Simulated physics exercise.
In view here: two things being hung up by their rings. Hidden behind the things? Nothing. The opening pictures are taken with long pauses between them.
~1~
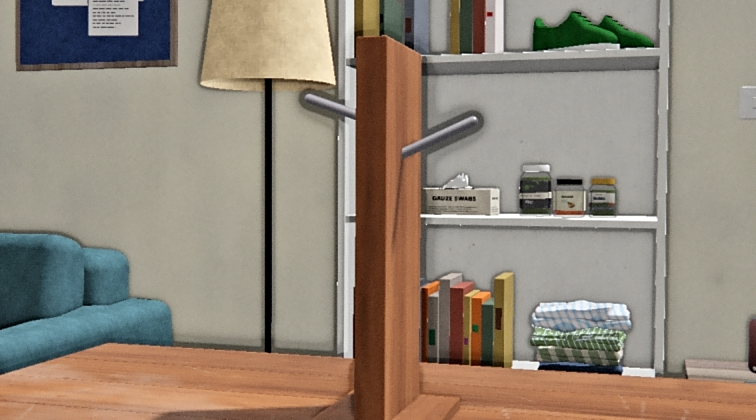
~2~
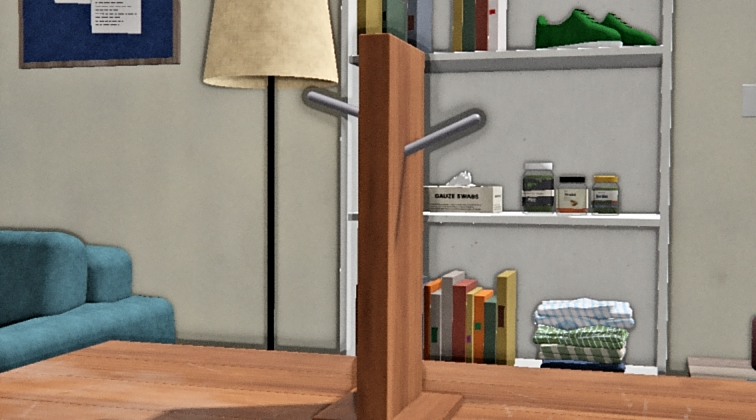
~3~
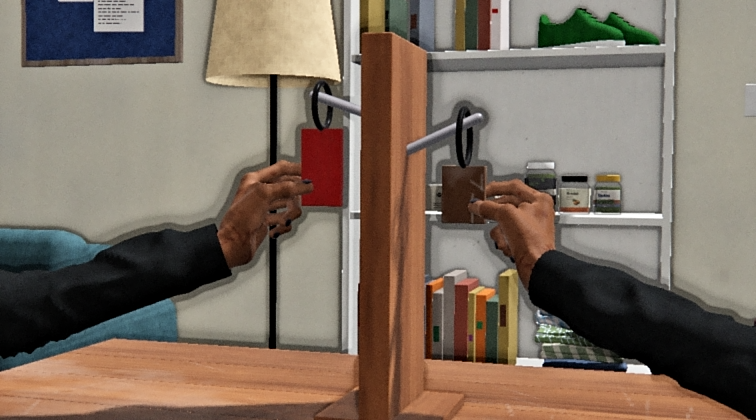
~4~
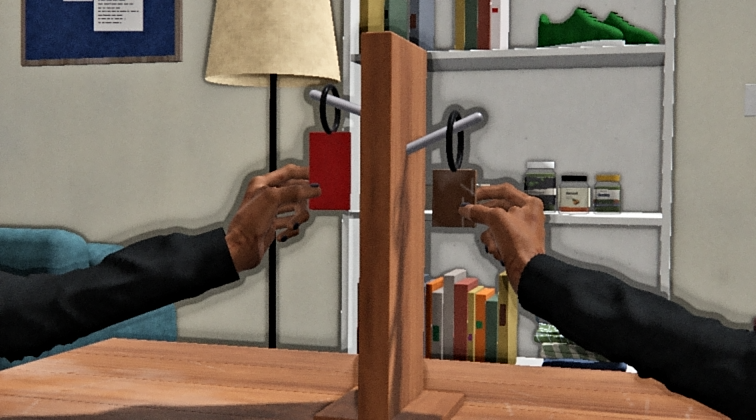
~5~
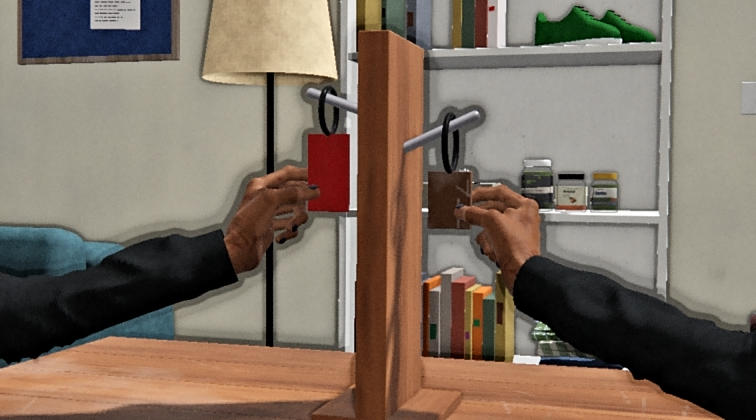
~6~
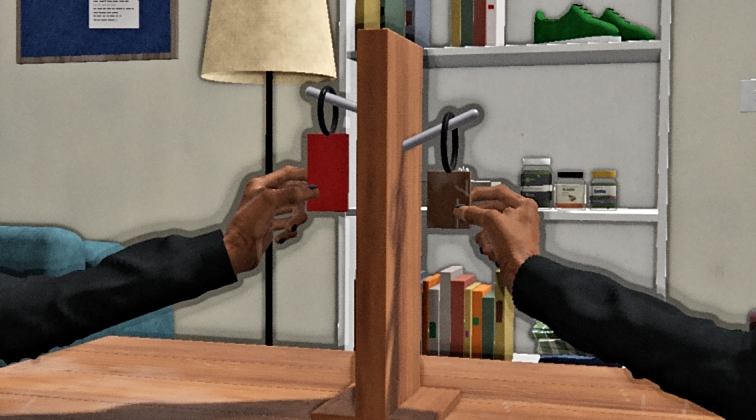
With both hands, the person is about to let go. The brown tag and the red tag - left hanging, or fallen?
Result - brown tag: Left hanging; red tag: Left hanging.
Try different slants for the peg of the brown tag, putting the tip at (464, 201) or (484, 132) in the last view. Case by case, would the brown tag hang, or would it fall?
In turn: Tumbles; stays put.
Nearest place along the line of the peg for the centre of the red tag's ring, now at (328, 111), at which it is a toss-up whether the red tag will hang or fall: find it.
At about (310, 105).
Then, 0.10 s past the last view, brown tag leaning 9° off how it started near (444, 175); red tag leaning 6° off how it started near (331, 152).
Then, 0.16 s past the last view, brown tag leaning 25° off how it started near (431, 184); red tag leaning 17° off how it started near (340, 157).
Then, 0.22 s past the last view, brown tag leaning 17° off how it started near (424, 187); red tag leaning 16° off how it started near (351, 160).
Finally, the brown tag hangs there, near (423, 187); the red tag hangs there, near (351, 160).
